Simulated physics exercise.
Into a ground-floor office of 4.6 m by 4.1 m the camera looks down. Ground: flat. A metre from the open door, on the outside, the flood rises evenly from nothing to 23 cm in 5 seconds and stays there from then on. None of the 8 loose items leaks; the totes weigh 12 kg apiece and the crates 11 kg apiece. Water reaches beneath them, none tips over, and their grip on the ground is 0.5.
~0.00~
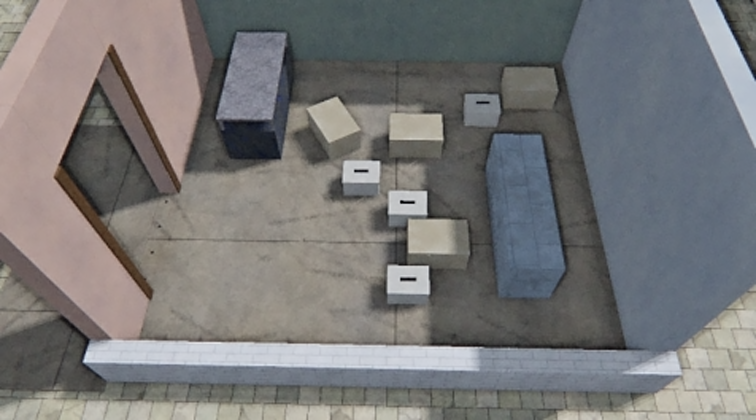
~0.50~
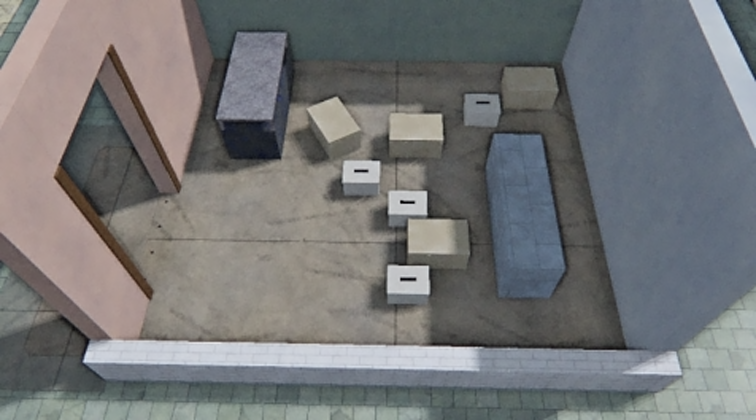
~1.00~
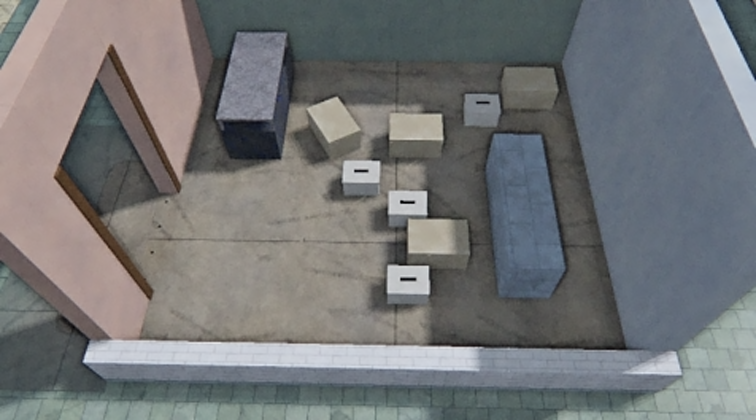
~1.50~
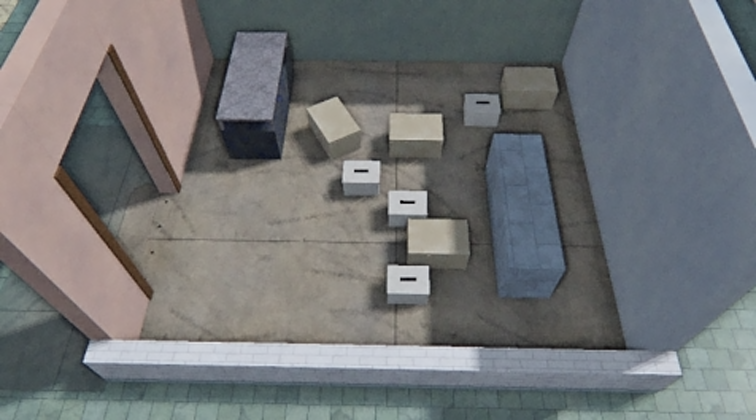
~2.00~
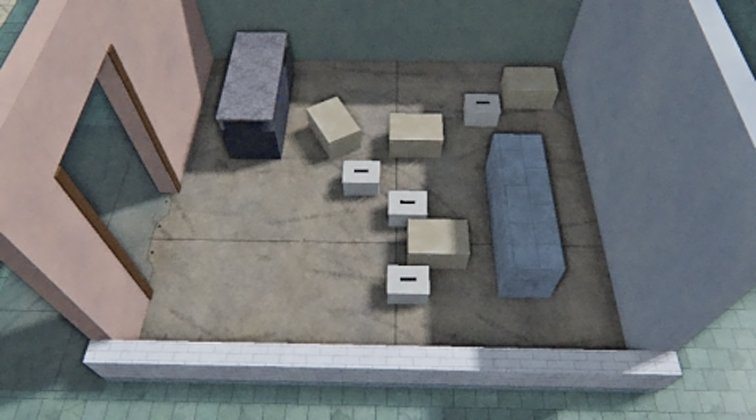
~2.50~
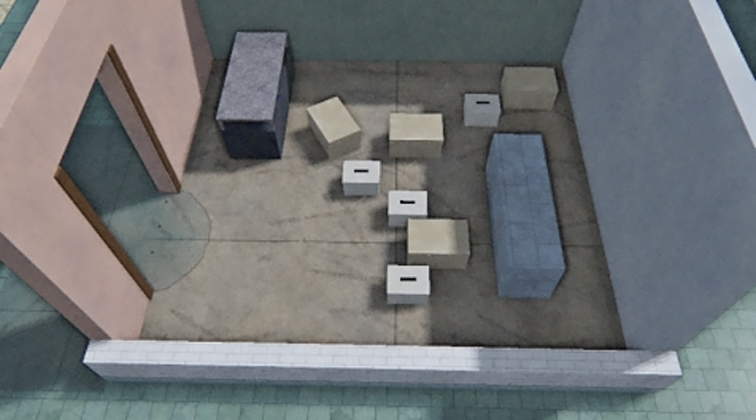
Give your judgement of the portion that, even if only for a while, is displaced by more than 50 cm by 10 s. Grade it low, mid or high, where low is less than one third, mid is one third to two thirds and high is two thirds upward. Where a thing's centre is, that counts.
Grade: Mid.
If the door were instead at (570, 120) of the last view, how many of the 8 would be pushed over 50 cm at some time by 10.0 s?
Then 5 of them would.
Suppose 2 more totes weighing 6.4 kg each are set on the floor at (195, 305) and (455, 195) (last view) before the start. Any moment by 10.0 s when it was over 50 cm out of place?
Order as asked: Not as far and farther.
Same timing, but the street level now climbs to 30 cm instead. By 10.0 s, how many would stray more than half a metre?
Then 7 of them.
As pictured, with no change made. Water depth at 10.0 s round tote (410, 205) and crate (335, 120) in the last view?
Depth approx. 12 cm / 3 cm.
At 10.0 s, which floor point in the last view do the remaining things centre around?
I'd say about (463, 144) in the last view.
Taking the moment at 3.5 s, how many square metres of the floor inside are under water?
The covered patch comes to about 2.0 m2.
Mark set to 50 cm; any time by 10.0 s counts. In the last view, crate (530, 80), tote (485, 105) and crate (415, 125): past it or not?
One by one: Below; below; above.
After 3.5 s 0 of 8 are over 50 cm from their spots; 0 afloat.
After 4.5 s 0 of 8 are over 50 cm from their spots; 0 afloat.
After 7.0 s 1 of 8 are over 50 cm from their spots; 0 afloat.
After 10.0 s 5 of 8 are over 50 cm from their spots, and 5 have been at some point; 5 afloat.
